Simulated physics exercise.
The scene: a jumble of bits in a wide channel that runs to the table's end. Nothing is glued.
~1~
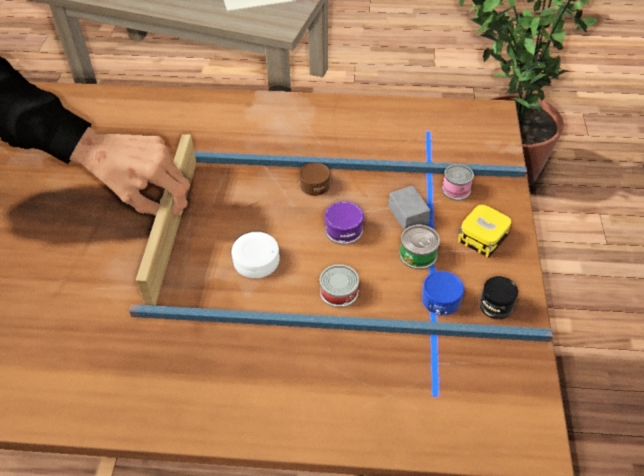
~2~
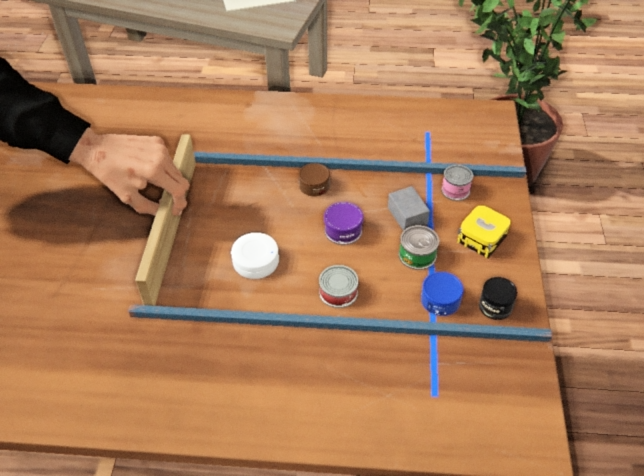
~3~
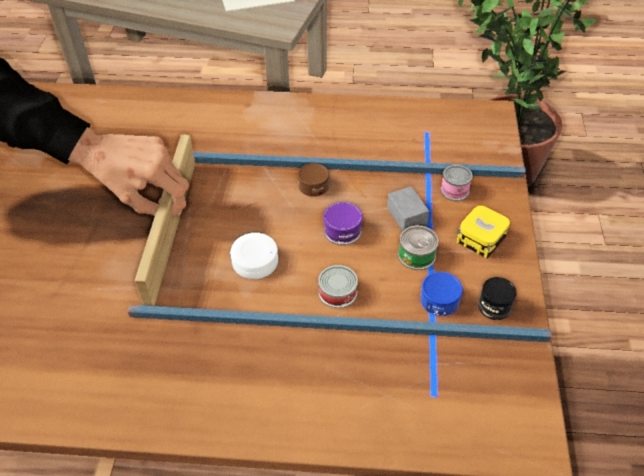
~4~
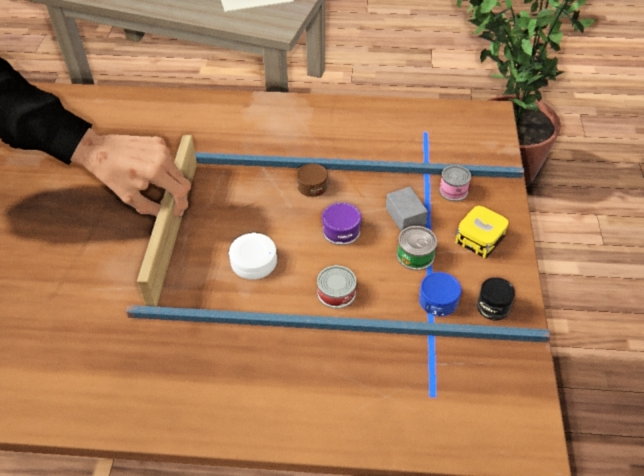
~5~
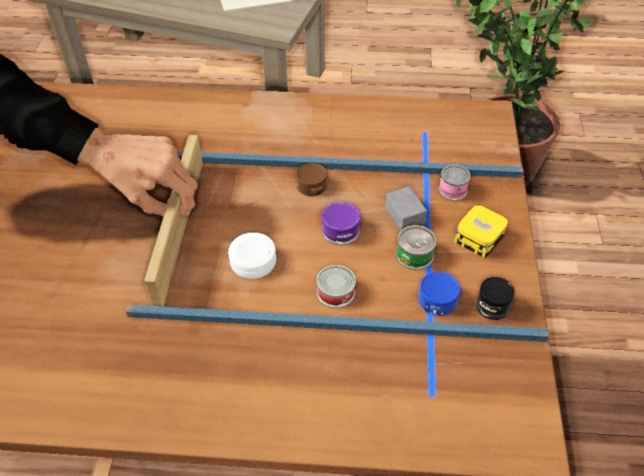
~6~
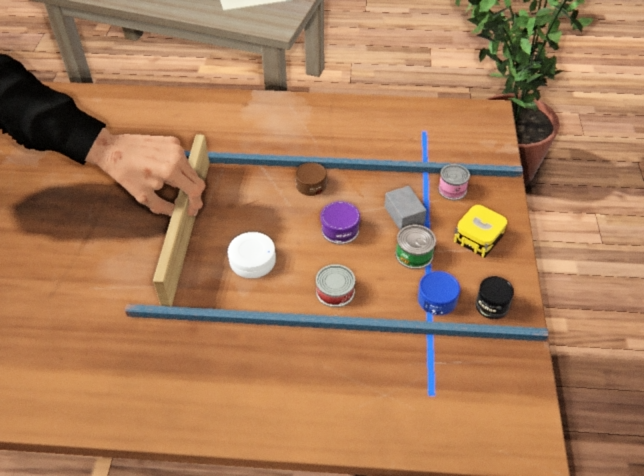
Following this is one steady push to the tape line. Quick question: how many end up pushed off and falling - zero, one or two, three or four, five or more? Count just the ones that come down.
Zero.
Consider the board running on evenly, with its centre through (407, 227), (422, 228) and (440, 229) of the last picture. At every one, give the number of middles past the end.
Going through the three places, I get 0, 0 and 0.
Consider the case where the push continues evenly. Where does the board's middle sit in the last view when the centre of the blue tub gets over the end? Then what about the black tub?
When the blue tub crosses, the middle is near (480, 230); when the black tub crosses, near (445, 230).
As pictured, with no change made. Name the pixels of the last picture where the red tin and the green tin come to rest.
Final positions - red tin around (449, 298), green tin around (483, 244).
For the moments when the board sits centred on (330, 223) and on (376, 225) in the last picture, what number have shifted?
4 and 6.
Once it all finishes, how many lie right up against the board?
Contact count: 4.
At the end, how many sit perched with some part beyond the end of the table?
The total here is 0.
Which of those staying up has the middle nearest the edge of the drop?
Black tub.
A little later, none off yet; black tub at rest near (494, 298); yellow case at rest near (481, 231); pink pot at rest near (454, 182).
When it is over, the number that fall off is zero.
